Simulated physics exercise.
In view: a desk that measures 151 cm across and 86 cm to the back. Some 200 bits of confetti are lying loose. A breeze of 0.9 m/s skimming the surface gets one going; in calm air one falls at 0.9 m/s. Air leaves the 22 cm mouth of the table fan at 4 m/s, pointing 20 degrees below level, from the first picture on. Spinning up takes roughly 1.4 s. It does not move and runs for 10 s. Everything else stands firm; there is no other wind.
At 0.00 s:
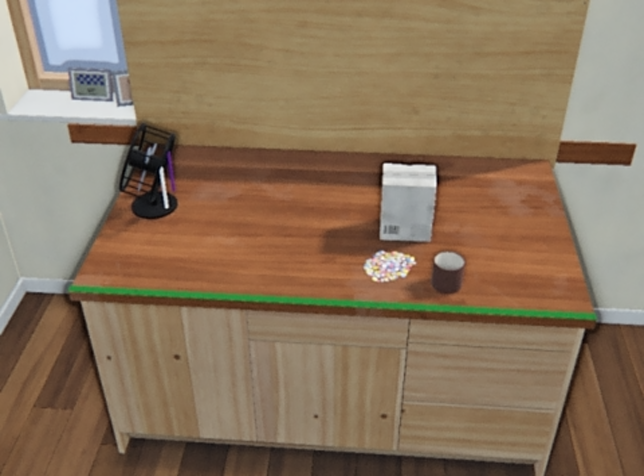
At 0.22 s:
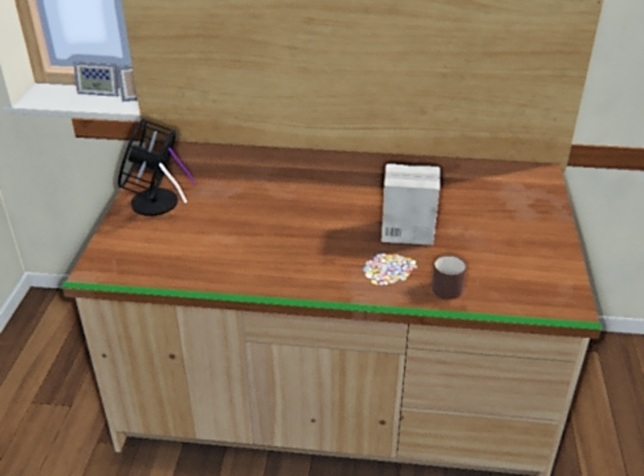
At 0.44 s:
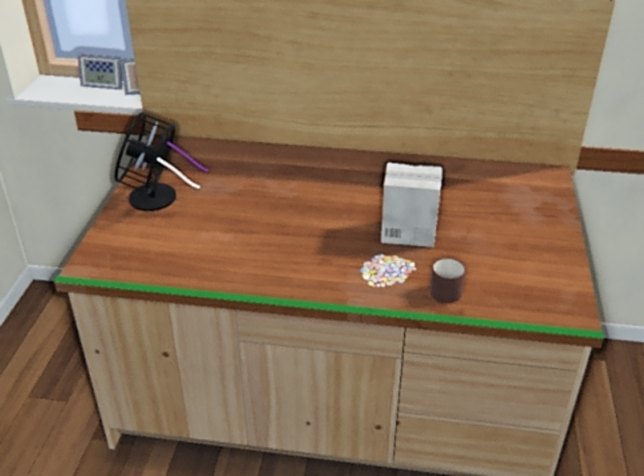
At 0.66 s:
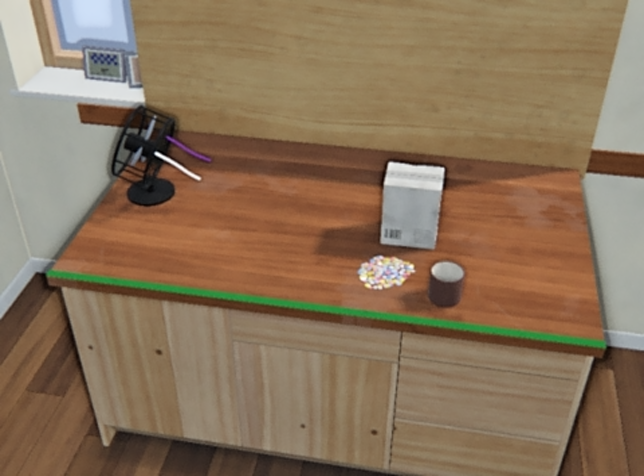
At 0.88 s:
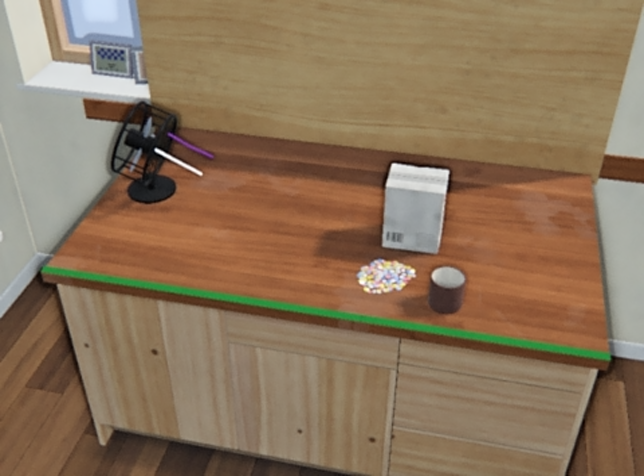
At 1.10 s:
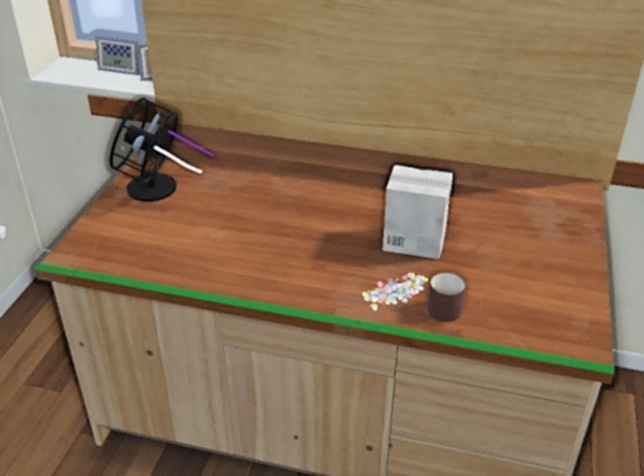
Ribbons on a black fan lift, then confetti on the desk shifts slightly right, near a mug.
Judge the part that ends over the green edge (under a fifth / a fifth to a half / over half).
By then more than half are over the green edge.
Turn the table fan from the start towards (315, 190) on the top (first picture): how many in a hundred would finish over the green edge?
Then about 80 %.
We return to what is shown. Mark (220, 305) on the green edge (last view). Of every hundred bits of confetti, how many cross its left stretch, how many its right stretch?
About 0 % left and 80 % right.
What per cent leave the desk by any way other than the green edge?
Some 25 per cent.
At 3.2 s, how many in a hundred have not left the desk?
Near 4 %.
After 2.0 s the count stands so, 77 % are over the green edge.
After 3.2 s the count stands so, 77 % are over the green edge.
After 5.5 s the count stands so, 77 % are over the green edge.
After 10.0 s, at the end, 77 % are over the green edge.
